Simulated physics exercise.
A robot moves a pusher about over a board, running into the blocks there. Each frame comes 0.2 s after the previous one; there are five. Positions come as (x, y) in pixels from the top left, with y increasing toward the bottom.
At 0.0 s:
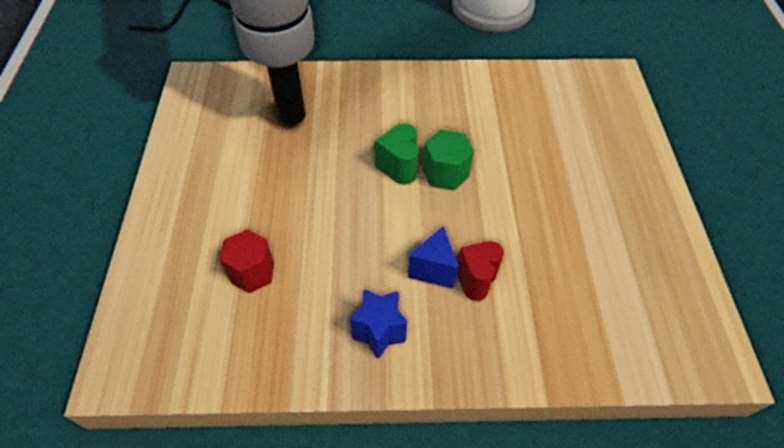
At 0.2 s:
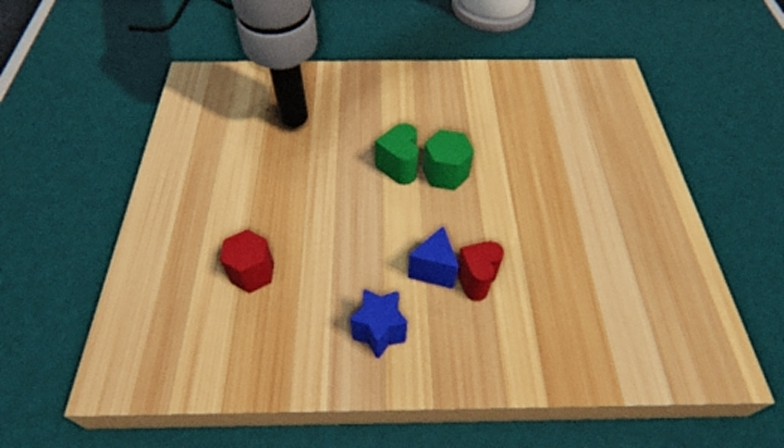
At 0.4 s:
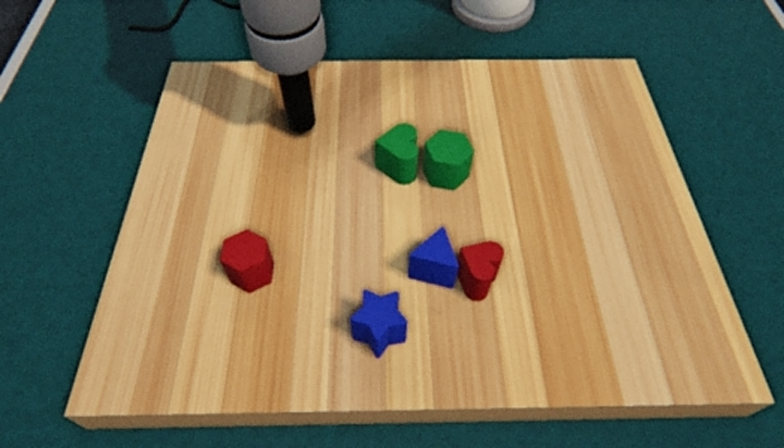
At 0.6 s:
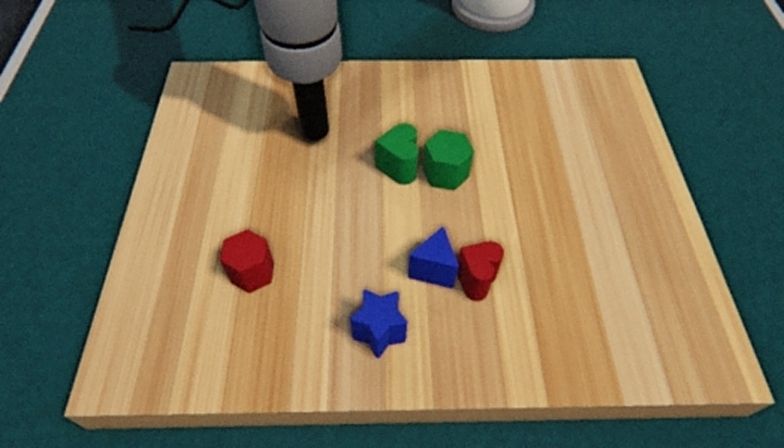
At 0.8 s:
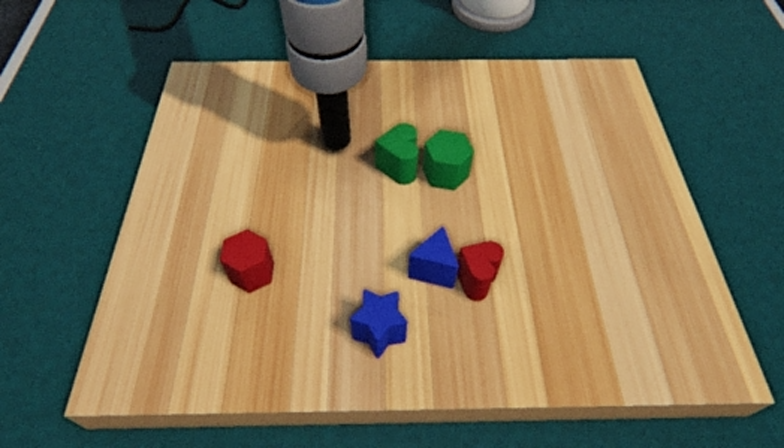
A light wooden board lies on a dark green surface, seen from above at an angle by a still camera. A green heart and green six-sided block sit side by side toward the back, a red six-sided block at left, and a blue triangle, red heart and blue star nearer the front. The robot's black-tipped pusher moves slowly right and slightly forward, nearing the green heart, while every block stays still.
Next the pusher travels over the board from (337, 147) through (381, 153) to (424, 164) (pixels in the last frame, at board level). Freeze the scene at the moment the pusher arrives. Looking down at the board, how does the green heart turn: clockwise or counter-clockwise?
From overhead, the rotation is clockwise.
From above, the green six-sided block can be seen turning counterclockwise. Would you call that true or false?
My answer: True.
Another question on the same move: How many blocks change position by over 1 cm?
The answer is two blocks.
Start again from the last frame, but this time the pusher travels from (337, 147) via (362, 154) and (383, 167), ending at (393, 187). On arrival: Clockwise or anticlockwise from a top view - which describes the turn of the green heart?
It swings round anticlockwise.
The first path, step by step. Halfway along, pusher at (381, 147); green heart at (408, 142).
At the end, pusher at (425, 158); green heart at (446, 160), turned 20° clockwise; green six-sided block at (490, 158), turned 30° anticlockwise.
